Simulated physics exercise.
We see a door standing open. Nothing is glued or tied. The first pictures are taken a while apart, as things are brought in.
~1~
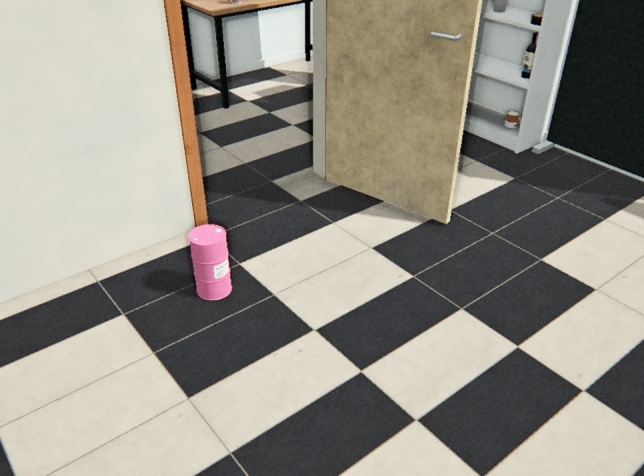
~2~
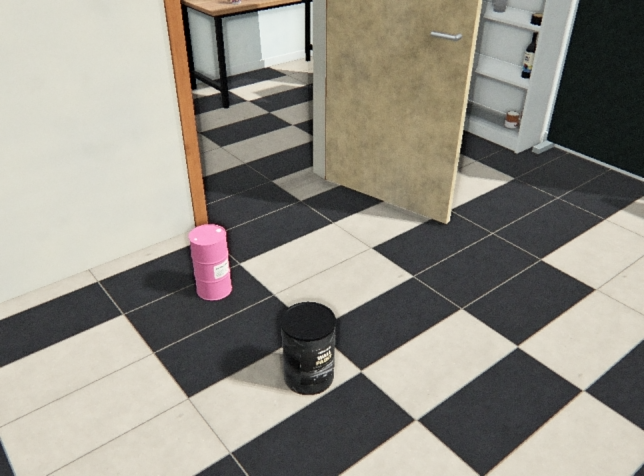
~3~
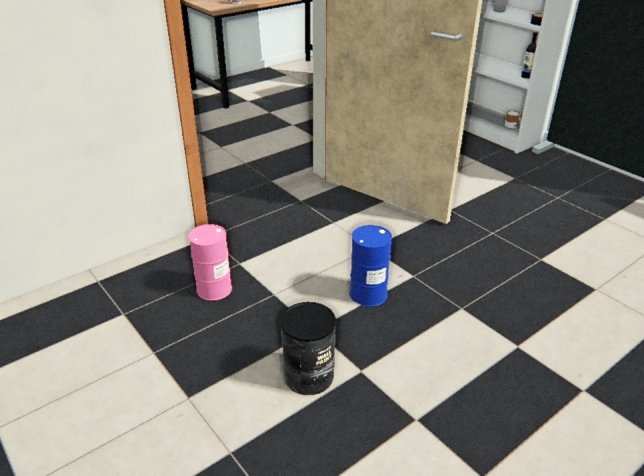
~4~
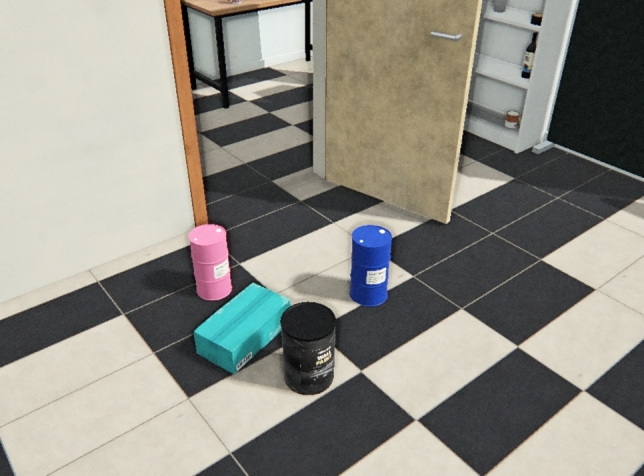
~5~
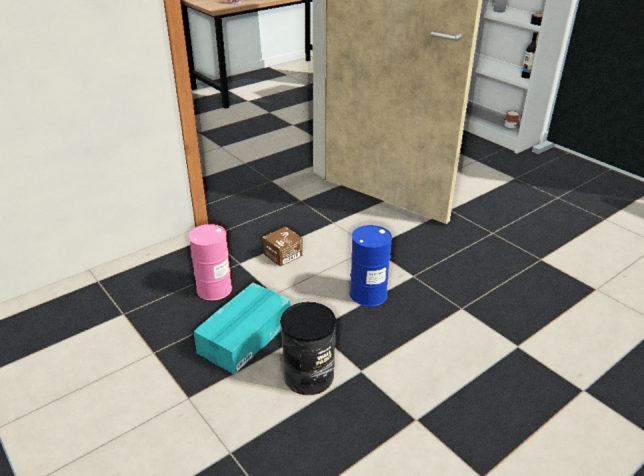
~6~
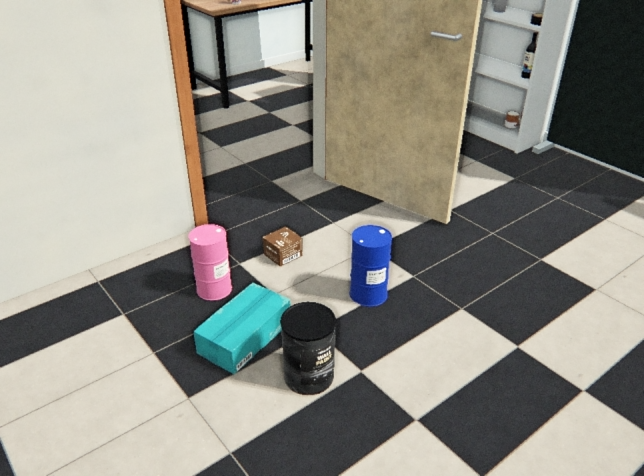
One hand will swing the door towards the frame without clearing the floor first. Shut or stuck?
As it turns out, it closes.
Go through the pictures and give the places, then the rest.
The first picture shows door wide open and still; pink canister (211, 263).
The second picture shows door wide open and still.
The third picture shows door wide open and still; pink canister (211, 263); black pail (309, 349).
The fourth picture shows door wide open and still; turquoise box (244, 326); blue canister (370, 266).
The fifth picture shows door wide open and still; pink canister (211, 263); black pail (309, 349).
The sixth picture shows door wide open and still; brown box (283, 247); turquoise box (244, 326).
Then, 1.60 s after the last picture, door at 53°.
Then, 2.20 s after the last picture, door at 29°; brown box slid about its own width near (247, 244).
At rest, door at 0°; moved from the start, brown box; the other 4 in place. Seen from the same camera at the end, brown box near (219, 241).
